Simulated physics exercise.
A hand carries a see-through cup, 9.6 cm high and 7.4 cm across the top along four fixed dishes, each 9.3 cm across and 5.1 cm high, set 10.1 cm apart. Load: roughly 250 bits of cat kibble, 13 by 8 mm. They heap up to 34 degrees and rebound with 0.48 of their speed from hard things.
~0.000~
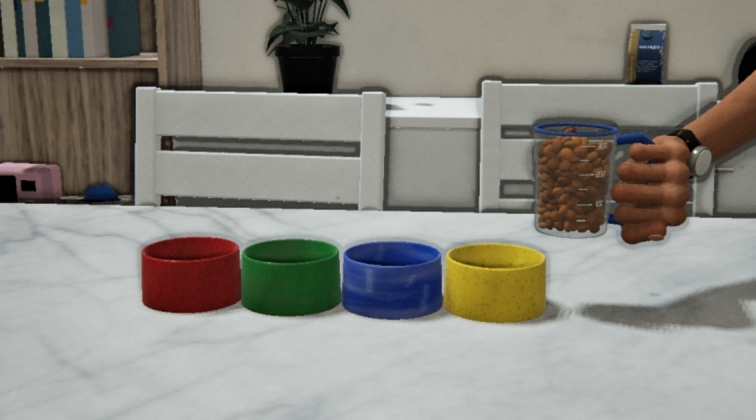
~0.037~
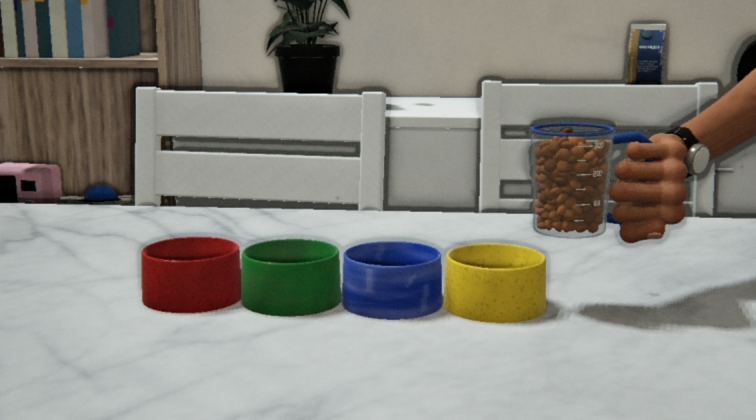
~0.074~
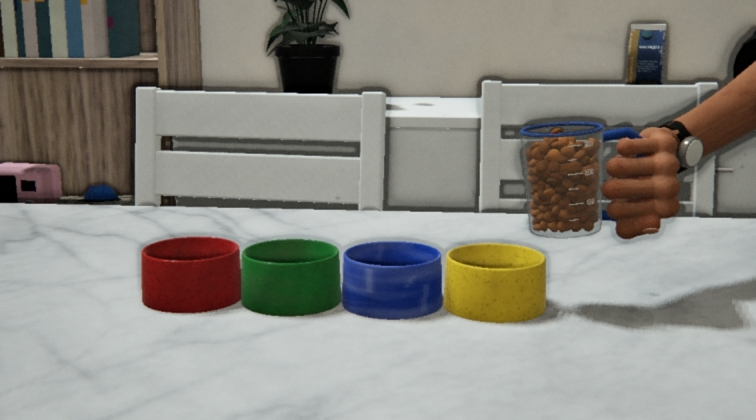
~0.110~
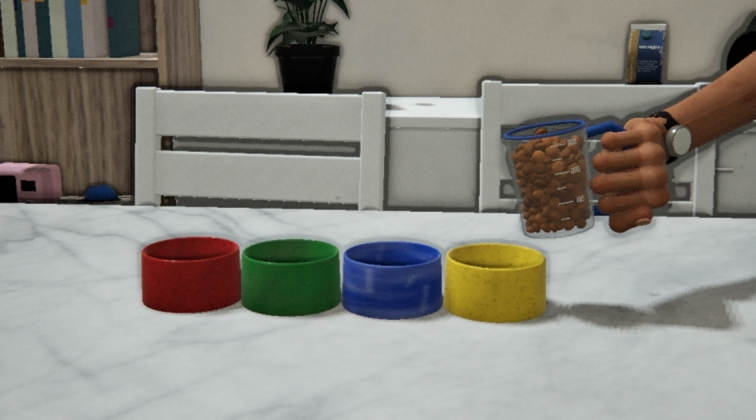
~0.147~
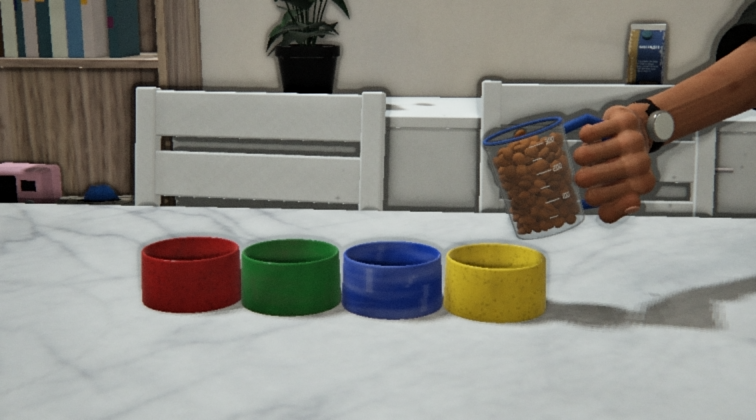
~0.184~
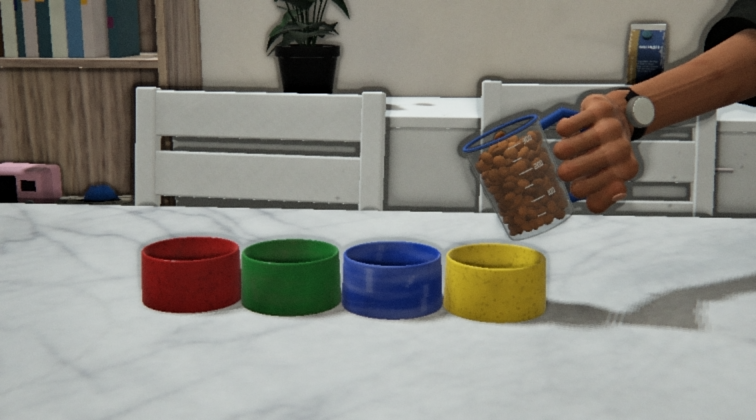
We see a hand holding a clear, blue-rimmed cup of brown pieces beside a row of red, green, blue and yellow dishes on a marble table; the hand moves the cup left while tilting it leftward near the yellow dish.
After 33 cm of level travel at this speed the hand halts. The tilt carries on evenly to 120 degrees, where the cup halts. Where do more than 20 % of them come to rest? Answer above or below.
Red: Above, blue: Below, green: Above, yellow: Below, counter: Below.
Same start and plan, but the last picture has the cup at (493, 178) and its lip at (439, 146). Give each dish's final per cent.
Red 70; blue 0; green 0; yellow 0.
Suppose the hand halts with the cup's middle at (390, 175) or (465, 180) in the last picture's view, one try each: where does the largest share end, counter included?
The winner: Green; blue.
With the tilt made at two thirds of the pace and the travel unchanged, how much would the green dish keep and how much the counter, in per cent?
Then: Green 0, counter 10.
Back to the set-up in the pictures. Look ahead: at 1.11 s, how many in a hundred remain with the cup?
Some 0 per cent of the load.
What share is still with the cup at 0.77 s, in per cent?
Roughly 55 per cent.
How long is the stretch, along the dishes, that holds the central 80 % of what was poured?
Roughly 13 cm.
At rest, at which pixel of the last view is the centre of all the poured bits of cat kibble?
Near (197, 279).
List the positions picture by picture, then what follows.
In the first picture, cup at (573, 180), tilt 0 degrees, lip at (536, 129), moved 0.0 cm; middle of the pieces at (579, 182); yellow dish at (496, 257); blue dish at (392, 254); green dish at (291, 252); red dish at (191, 249).
In the second picture, cup at (571, 180), tilt 1 degrees, lip at (532, 130), moved 0.2 cm; middle of the pieces at (577, 182).
In the third picture, cup at (563, 180), tilt 5 degrees, lip at (522, 132), moved 0.9 cm; middle of the pieces at (570, 181).
In the fourth picture, cup at (552, 180), tilt 11 degrees, lip at (505, 137), moved 2.0 cm; middle of the pieces at (558, 181).
In the fifth picture, cup at (536, 179), tilt 18 degrees, lip at (484, 143), moved 3.5 cm; middle of the pieces at (543, 180).
In the sixth picture, cup at (521, 179), tilt 26 degrees, lip at (464, 150), moved 4.9 cm; middle of the pieces at (527, 179); yellow dish at (496, 257); blue dish at (392, 254); green dish at (291, 252); red dish at (191, 249). Its pace works out near 210 degrees a second; the hand travels 40 cm a second.
After 0.53 s, tilt 98 degrees; cup holds 95 %.
After 0.77 s, tilt 120 degrees; cup holds 55 %, red 10 %, green 30 %.
After 1.11 s, tilt 120 degrees; cup holds 0 %, red 65 %, green 30 %.
At rest (1.7 s), red 65 %, blue 0 %, green 30 %, yellow 0 %, counter 10 %.
